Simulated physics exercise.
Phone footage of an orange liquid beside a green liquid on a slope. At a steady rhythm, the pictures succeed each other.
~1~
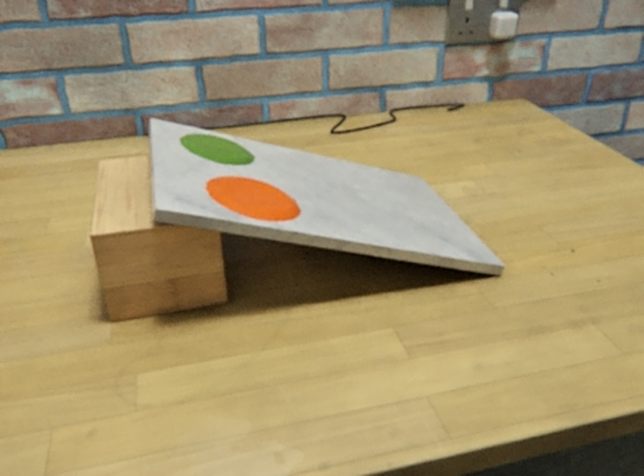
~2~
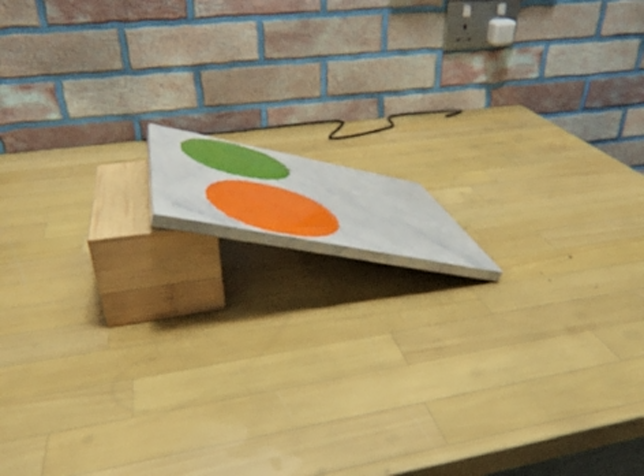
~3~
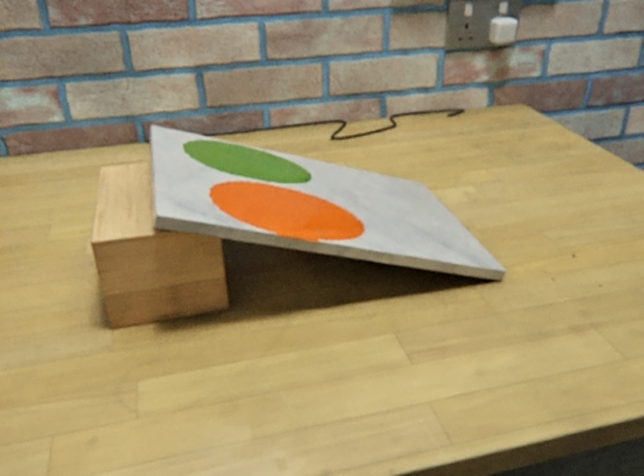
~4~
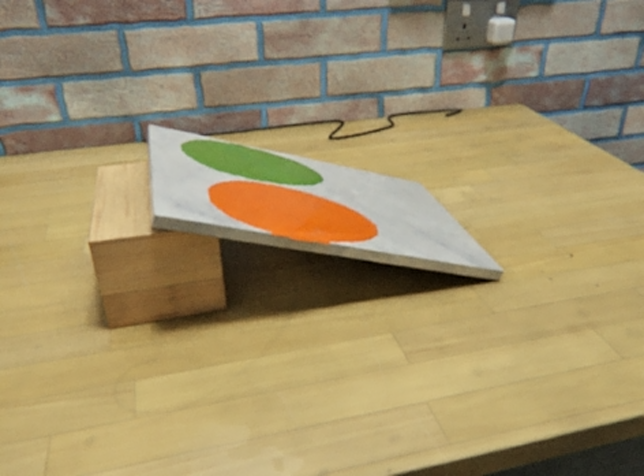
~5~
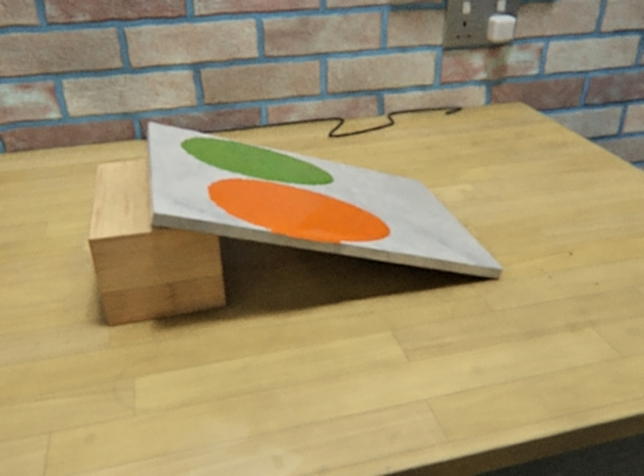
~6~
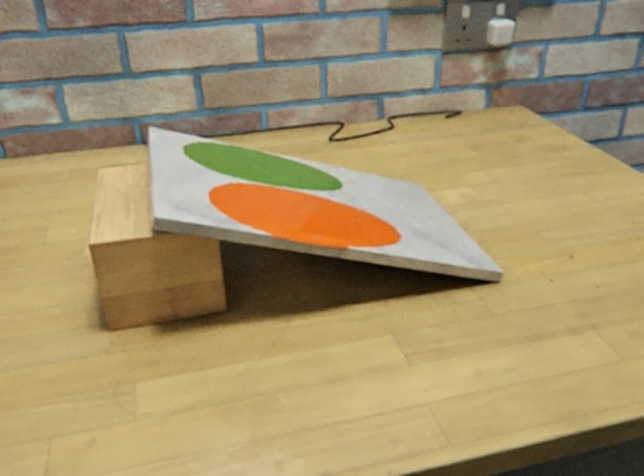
On a wooden table by a brick wall, an orange patch and a green patch of liquid lie side by side on a tilted board propped on a wooden block, and both stretch down the slope to the right, gradually slowing.
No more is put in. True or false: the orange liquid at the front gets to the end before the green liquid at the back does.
True.
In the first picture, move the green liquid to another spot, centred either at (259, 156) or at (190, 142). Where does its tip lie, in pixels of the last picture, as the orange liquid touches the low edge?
Its tip would sit near (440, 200) in the first try and at (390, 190) in the second.
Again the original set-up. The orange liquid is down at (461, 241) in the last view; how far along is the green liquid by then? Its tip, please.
Roughly (395, 192).
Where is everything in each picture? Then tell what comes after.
In the first picture, tip of the orange liquid half way down; tip of the green liquid (246, 153) a quarter of the way down.
In the second picture, tip of the orange liquid (328, 215) half way down; tip of the green liquid half way down.
In the third picture, tip of the orange liquid half way down; tip of the green liquid (301, 170) half way down.
In the fourth picture, tip of the orange liquid (365, 222) half way down; tip of the green liquid half way down.
In the fifth picture, tip of the orange liquid three quarters of the way down; tip of the green liquid (324, 174) half way down.
In the sixth picture, tip of the orange liquid (389, 228) three quarters of the way down; tip of the green liquid half way down.
Shortly, the orange liquid is three quarters of the way down; the green liquid is three quarters of the way down.
Then, the orange liquid is close to the edge; the green liquid is three quarters of the way down.
At the finish, the orange liquid is at the low edge; the green liquid is close to the edge.
